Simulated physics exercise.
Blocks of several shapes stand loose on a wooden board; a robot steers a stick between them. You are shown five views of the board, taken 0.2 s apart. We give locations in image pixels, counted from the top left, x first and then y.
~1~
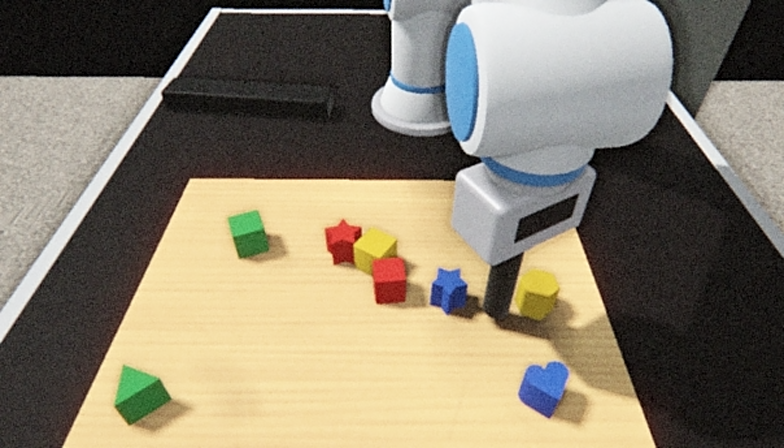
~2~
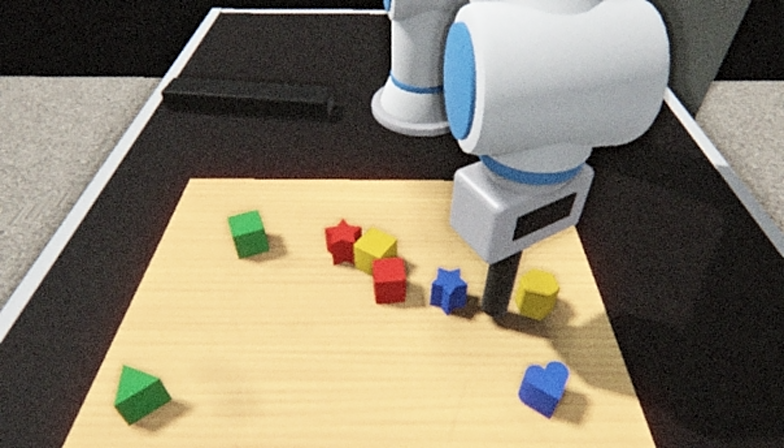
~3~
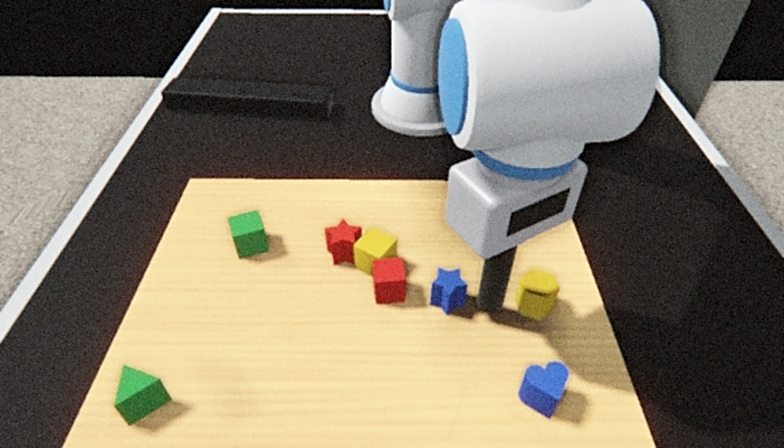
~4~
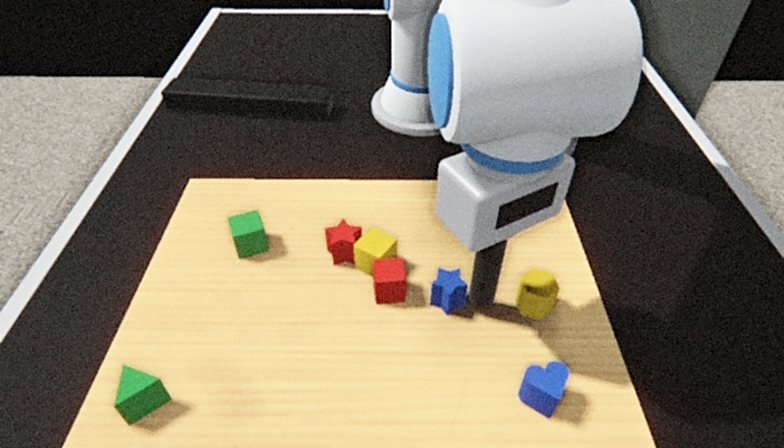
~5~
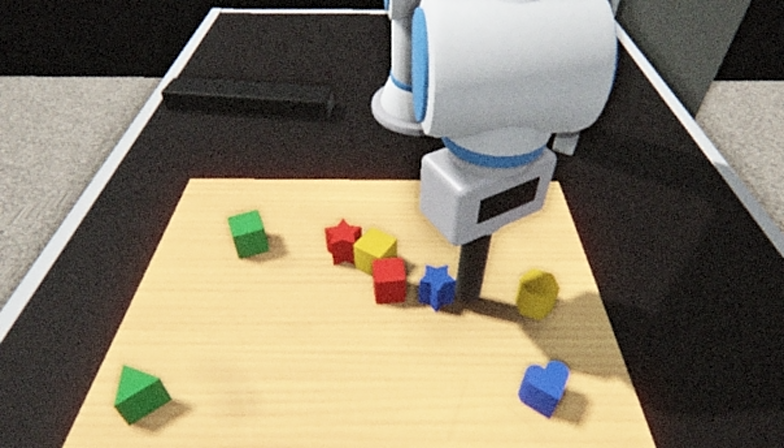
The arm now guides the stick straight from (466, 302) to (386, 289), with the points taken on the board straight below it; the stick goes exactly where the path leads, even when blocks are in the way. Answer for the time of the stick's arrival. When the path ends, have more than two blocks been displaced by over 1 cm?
It seems not.
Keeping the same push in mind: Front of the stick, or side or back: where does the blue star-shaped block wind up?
My prediction: In front.
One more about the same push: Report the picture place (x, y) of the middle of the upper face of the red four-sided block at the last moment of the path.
In the picture, it is at (331, 264).
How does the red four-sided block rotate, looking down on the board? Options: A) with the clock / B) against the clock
A
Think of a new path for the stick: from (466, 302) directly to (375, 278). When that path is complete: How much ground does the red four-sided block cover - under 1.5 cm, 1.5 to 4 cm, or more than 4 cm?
Over 4 cm.
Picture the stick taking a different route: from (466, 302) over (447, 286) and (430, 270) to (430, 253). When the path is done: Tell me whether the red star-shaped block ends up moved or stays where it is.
That block is not shifted.
The first path, step by step. Halfway along, stick (425, 286); red four-sided block (364, 268), turned 20° clockwise; blue star-shaped block (395, 270).
At the end, stick (386, 281); yellow four-sided block still; red four-sided block (331, 264), turned 35° clockwise; blue star-shaped block (360, 270).
